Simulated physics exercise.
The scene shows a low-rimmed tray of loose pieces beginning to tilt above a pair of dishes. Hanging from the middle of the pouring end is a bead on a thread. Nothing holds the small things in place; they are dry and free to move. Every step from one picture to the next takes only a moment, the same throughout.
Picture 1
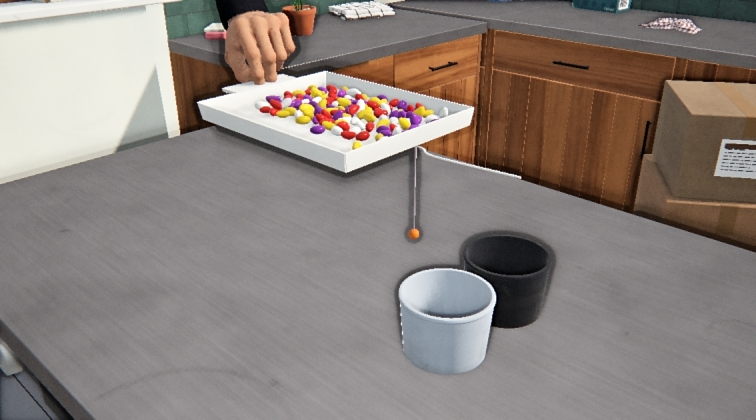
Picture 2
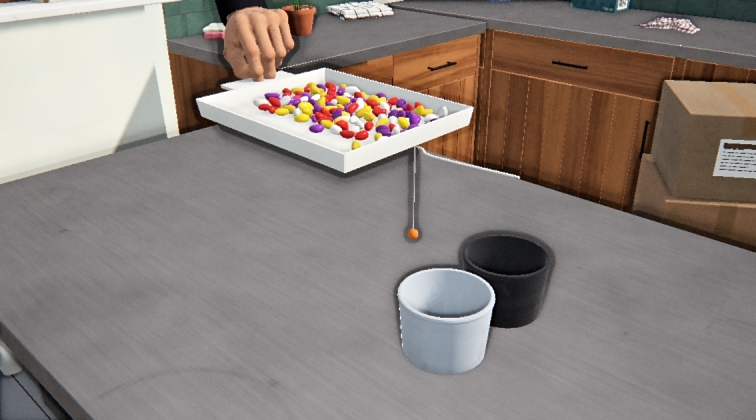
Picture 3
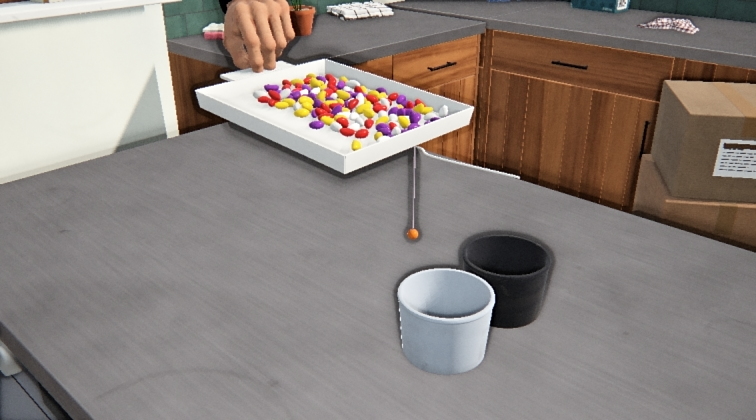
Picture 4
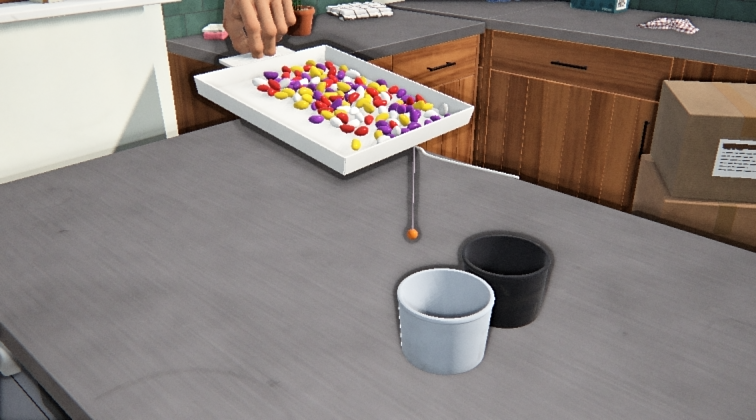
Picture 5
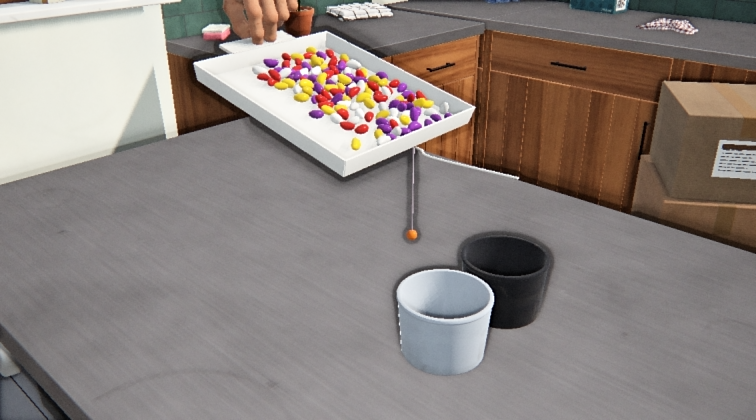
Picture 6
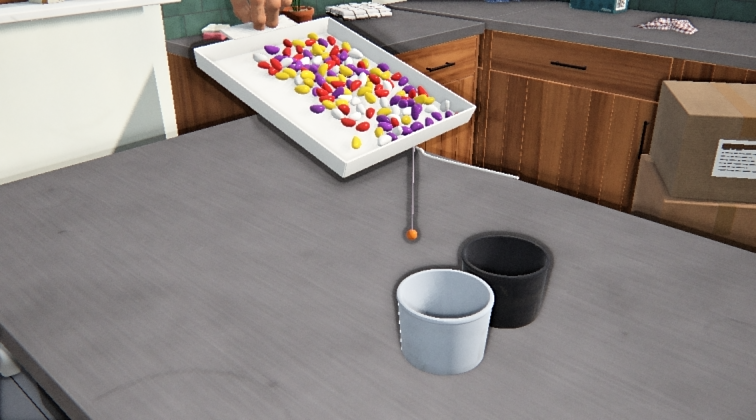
A hand holds the far end of a white tray of red, yellow, purple and white jelly beans over a grey kitchen counter, seen from slightly above with wooden cabinets behind. An orange bead hangs on a thread from the tray's near end, beyond a pale grey dish and a black one. The hand slowly raises the far end, steepening the tray, while the dishes and camera stay still.
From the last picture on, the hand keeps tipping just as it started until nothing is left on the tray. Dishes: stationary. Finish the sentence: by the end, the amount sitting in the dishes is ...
... between one and two thirds of what the tray held.
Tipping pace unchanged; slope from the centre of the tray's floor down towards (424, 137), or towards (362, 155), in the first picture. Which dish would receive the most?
Tries in order: The one to the right, the one to the left.
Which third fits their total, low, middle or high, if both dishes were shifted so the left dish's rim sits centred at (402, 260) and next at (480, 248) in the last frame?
For the first try it's under a third, and for the second it's less than a third.
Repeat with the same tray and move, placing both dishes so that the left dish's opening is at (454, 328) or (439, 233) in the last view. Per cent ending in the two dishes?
It comes to roughly 0 per cent in one try and roughly 0 per cent in the next.
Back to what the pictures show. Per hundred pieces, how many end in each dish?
Roughly 30 in a hundred for the left dish, roughly 20 in a hundred for the right dish.
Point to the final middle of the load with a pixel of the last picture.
Once it all stops, the middle lies near (433, 341).
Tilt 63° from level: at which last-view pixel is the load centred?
The load's middle is around (393, 93).
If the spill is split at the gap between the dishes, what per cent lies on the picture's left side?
Reading: Around 90 %.
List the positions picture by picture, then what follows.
Corners of the pouring end near (345, 152) and (470, 108), level; middle of the load near (352, 110), jelly beans; left dish near (483, 334); right dish near (541, 291); bead on its thread near (414, 234), in the first picture.
Corners of the pouring end near (345, 152) and (469, 107), level; middle of the load near (351, 108), in the second picture.
Corners of the pouring end near (345, 154) and (470, 107), tipped barely, lowest at the left corner; middle of the load near (351, 103), in the third picture.
Corners of the pouring end near (345, 156) and (470, 107), tipped a little, lowest at the left corner; middle of the load near (351, 96), in the fourth picture.
Corners of the pouring end near (346, 158) and (471, 107), tipped a little, lowest at the left corner; middle of the load near (352, 89), in the fifth picture.
Corners of the pouring end near (347, 160) and (472, 106), tipped clearly, lowest at the left corner; middle of the load near (351, 85); left dish near (481, 335); right dish near (539, 292), in the sixth picture.
Shortly afterwards, tray tipped steeply; all but a few on the tray; only a few in the air.
Next, tray tipped past a quarter turn; the bulk on the tray; only a few in the left dish; only a few in the right dish; a little outside both; a little in the air.
Some moments later, tray tipped past a quarter turn; near a quarter in the left dish; near a quarter in the right dish; near half outside both.
In the end, tray tipped past a quarter turn; near a quarter in the left dish; near a quarter in the right dish; near half outside both.
